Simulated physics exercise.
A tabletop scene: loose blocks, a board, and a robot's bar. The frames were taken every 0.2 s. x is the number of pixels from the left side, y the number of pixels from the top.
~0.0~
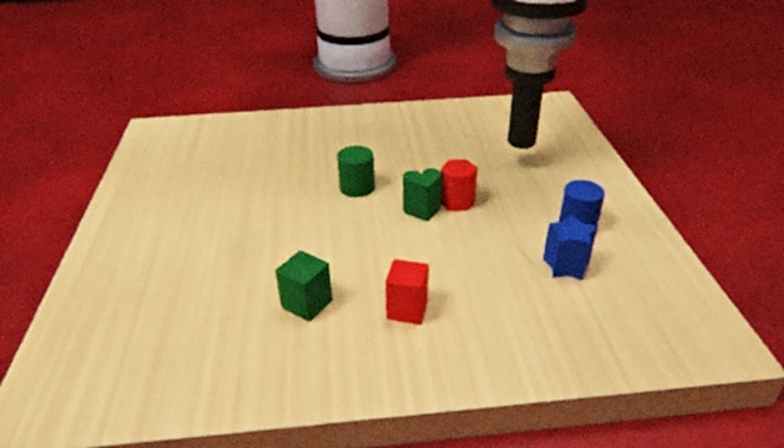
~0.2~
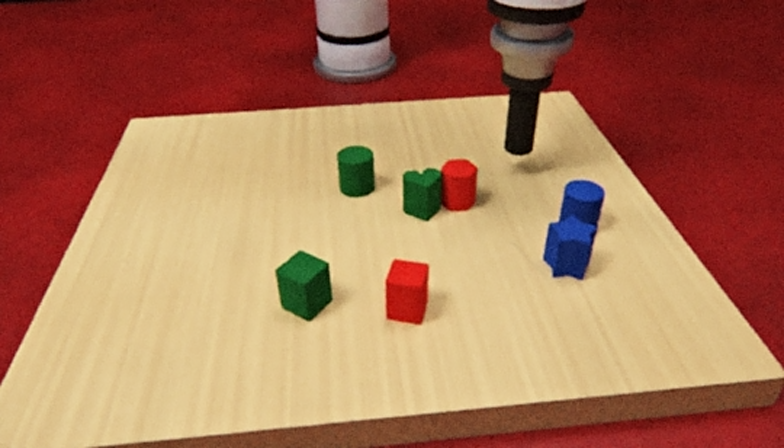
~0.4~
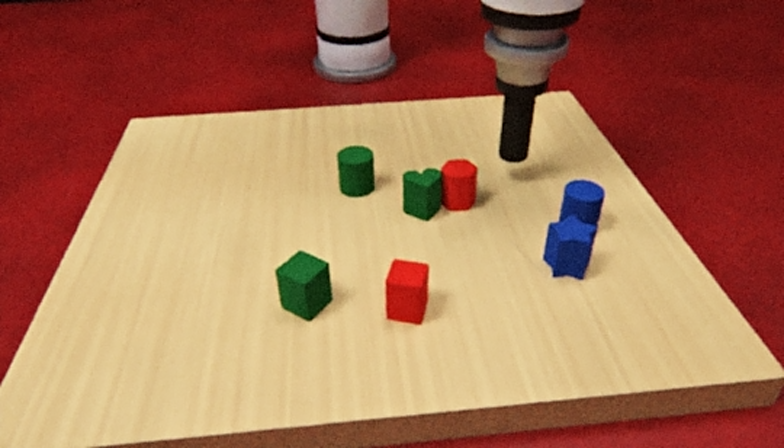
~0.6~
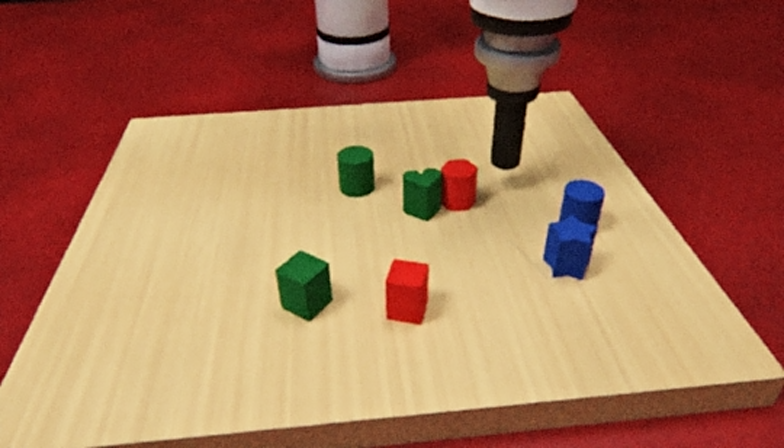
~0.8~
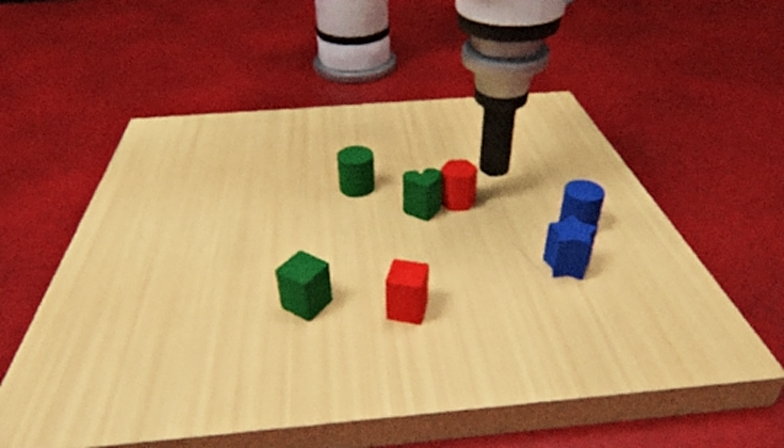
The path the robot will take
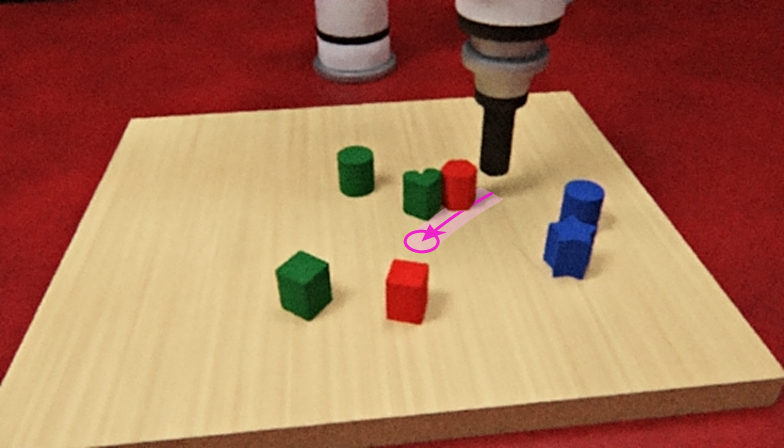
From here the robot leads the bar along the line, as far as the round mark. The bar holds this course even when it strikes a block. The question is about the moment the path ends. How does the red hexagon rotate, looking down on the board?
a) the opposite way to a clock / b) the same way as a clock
Correct choice: B.
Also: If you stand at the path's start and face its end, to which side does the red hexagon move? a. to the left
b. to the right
My pick is b.
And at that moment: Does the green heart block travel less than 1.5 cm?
No, that is not how it ends up.
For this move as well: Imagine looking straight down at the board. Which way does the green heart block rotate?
It ends up turned anticlockwise.
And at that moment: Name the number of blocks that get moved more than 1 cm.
My answer is two.
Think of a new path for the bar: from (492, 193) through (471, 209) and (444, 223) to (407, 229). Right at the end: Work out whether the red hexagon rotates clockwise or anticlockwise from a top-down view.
It spins clockwise.
The line goes from (492, 193) via (468, 207) and (445, 223), ending at (422, 241).
The first path, step by step. One third of the way, bar at (469, 184); green heart block at (404, 176), turned 40° anticlockwise; red hexagon at (436, 170), turned 55° clockwise.
Two thirds of the way, bar at (445, 200); green heart block at (393, 175), turned 40° anticlockwise; red hexagon at (424, 173), turned 85° clockwise.
At the end, bar at (422, 217); green heart block at (393, 175), turned 40° anticlockwise; red hexagon at (424, 173), turned 85° clockwise; blue cylinder unmoved.
